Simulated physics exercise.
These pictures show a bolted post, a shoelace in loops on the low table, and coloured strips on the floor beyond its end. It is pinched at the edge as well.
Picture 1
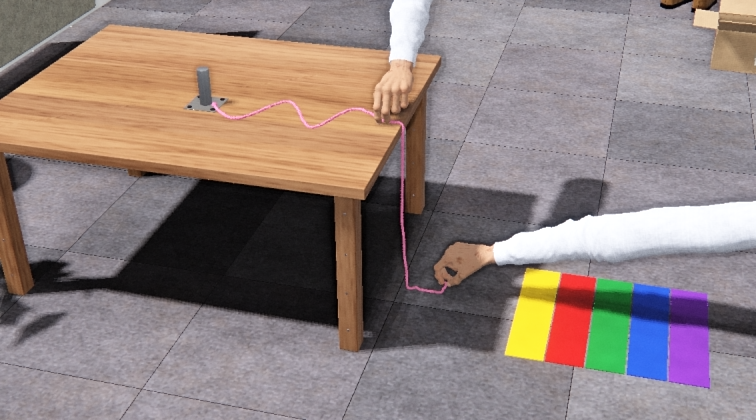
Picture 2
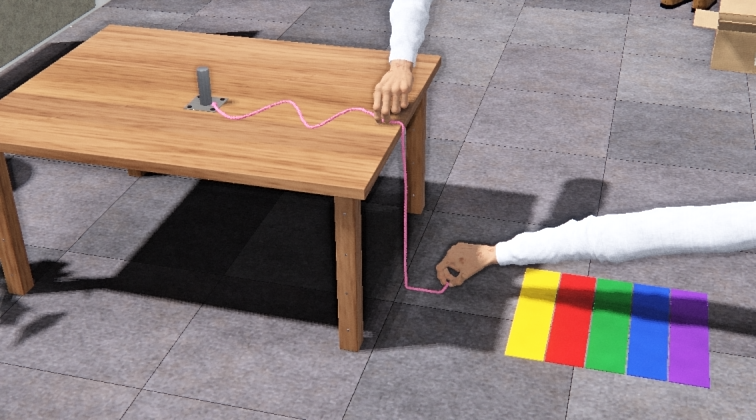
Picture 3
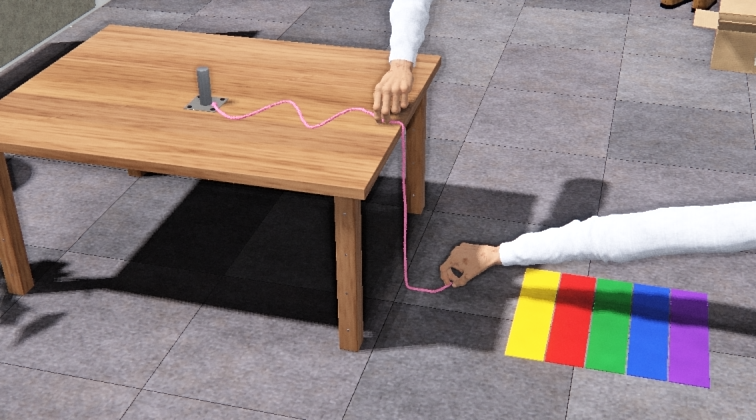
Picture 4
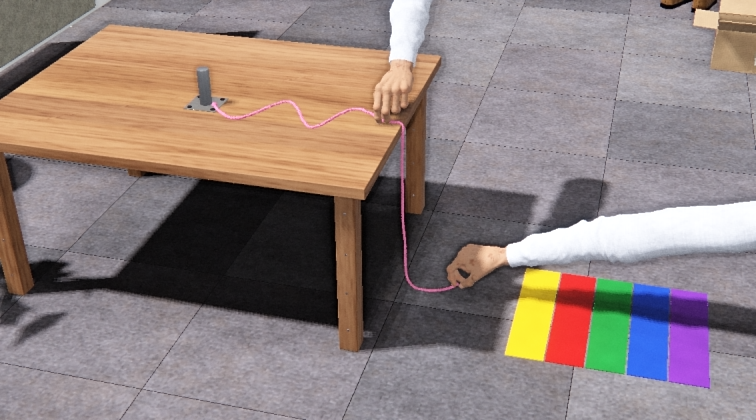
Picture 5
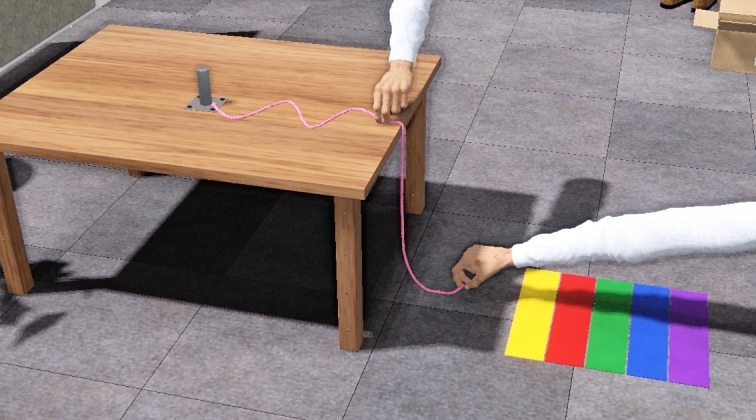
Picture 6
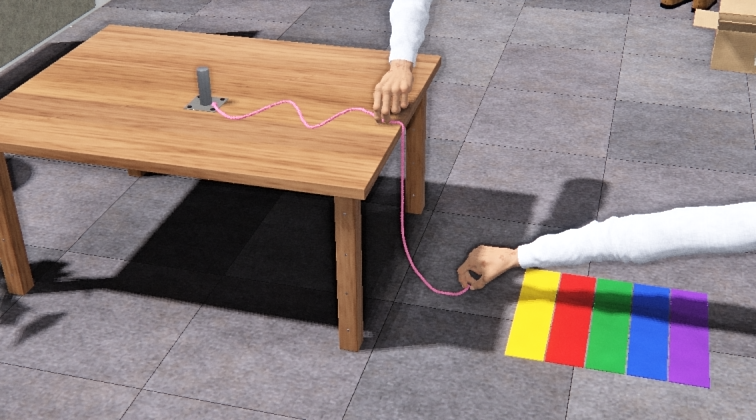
At first, a pink shoelace runs in loops across a low wooden table, pinched at the edge by one hand, while another hand holds its hanging end near the floor. That lower hand then draws the end slightly right, toward the coloured strips, and the hanging part bends into a smoother curve.
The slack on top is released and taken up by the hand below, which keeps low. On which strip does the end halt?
Over purple.
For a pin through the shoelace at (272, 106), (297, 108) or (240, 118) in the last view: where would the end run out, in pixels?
Try by try, around (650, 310), (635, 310) and (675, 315).
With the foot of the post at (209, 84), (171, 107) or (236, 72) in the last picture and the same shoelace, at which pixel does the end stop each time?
In that order: (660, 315), (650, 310) and (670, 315).
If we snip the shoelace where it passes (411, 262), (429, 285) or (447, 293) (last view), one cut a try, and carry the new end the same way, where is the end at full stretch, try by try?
Near (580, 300), (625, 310) and (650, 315).
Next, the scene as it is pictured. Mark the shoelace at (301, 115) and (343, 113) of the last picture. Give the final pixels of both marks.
The first at (351, 118), the second at (424, 140).
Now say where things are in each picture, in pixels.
The first frame shows end (446, 282); yellow (528, 340); red (567, 347); green (607, 353); blue (648, 360); purple (689, 366).
The second frame shows end (448, 282); shoelace through (234, 118) (296, 107) (334, 118) (399, 124) (406, 197) (405, 268).
The third frame shows end (451, 283).
The fourth frame shows end (458, 284); shoelace through (234, 118) (296, 107) (334, 118) (399, 124) (403, 197) (406, 268).
The fifth frame shows end (464, 285).
The sixth frame shows end (469, 286); shoelace through (234, 118) (296, 107) (334, 118) (399, 124) (402, 197) (414, 268).
Soon after, end near (633, 310); over blue.
After that, end near (669, 315); over blue.
At the stop, end near (690, 318); over purple. The end stops over the purple strip.
